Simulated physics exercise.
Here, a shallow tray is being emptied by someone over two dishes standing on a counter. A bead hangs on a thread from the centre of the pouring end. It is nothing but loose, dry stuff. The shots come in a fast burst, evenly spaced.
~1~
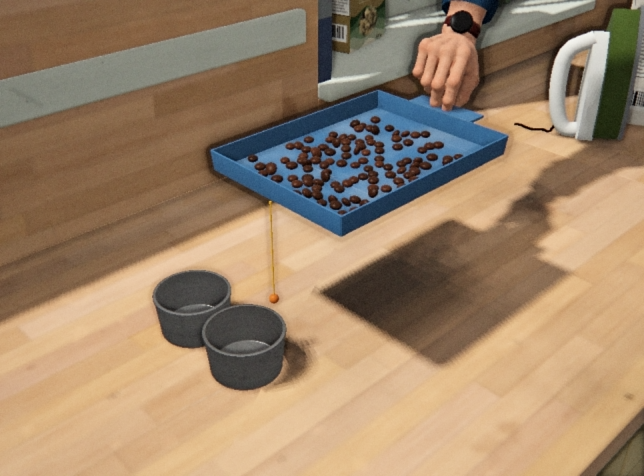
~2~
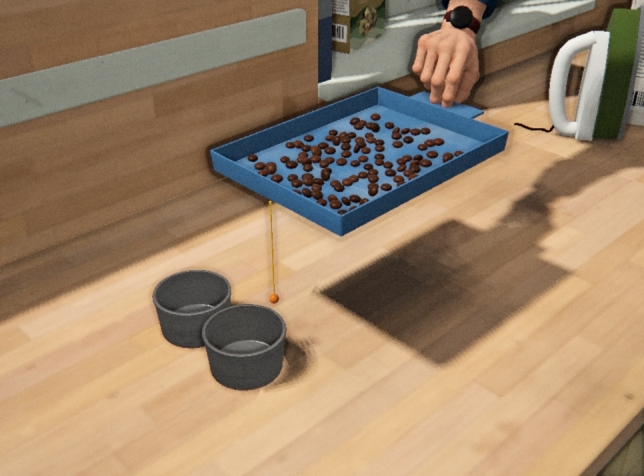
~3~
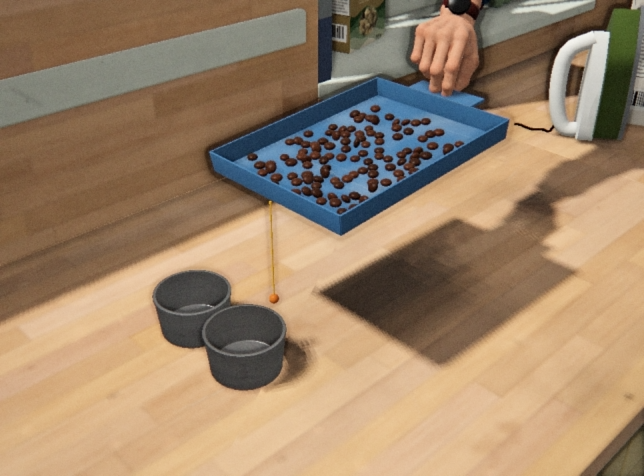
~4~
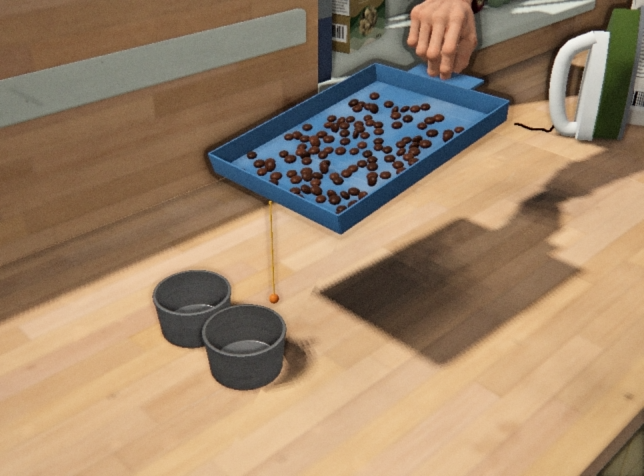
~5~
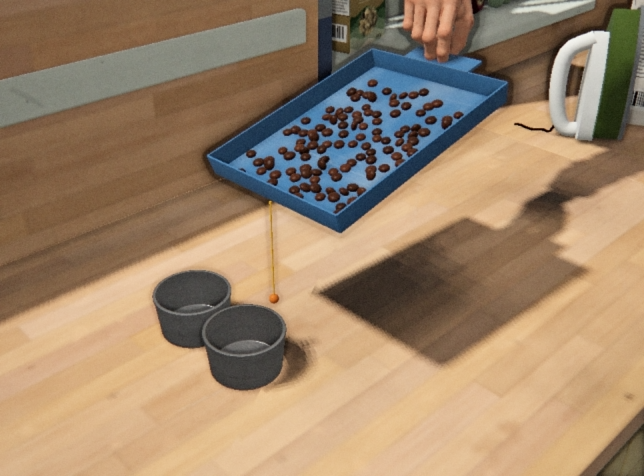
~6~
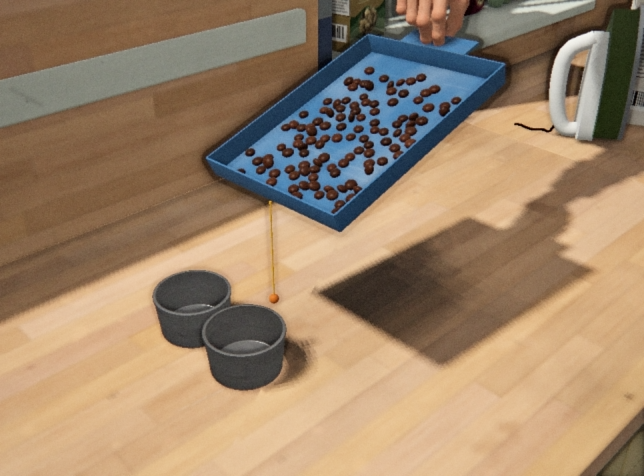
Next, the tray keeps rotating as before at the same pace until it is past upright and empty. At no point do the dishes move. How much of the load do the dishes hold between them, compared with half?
In the end the dishes save the greater share of it.
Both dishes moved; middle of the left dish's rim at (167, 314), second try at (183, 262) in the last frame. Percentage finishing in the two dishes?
Around 40 % followed by around 40 %.
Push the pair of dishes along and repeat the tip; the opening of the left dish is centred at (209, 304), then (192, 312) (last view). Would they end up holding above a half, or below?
Well, in excess of half at the first spot and in excess of half at the second.
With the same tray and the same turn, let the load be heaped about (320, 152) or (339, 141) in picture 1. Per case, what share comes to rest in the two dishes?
From the first start you get 90 in a hundred, from the second 90 in a hundred.
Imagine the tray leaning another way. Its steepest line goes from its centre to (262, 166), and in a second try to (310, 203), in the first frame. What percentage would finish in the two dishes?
About 20 and 30 percent.
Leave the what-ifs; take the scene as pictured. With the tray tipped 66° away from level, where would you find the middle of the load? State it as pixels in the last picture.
The middle of the load sits near (265, 165).
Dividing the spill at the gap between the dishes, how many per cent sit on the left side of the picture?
Left fraction: Around 70 per cent.
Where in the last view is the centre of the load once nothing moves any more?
Centre at rest: Close to (208, 337).
Soon, tray tipped steeply; nearly all on the tray; a stray few in the air.
A while on, tray tipped past a quarter turn; about half on the tray; a small part in the right dish; about a quarter in the left dish; a stray few outside both; about a quarter in the air.
Towards the end, tray tipped past a quarter turn; about a third in the right dish; about half in the left dish; about a quarter outside both.
Finally, tray tipped past a quarter turn; about a third in the right dish; about half in the left dish; about a quarter outside both.
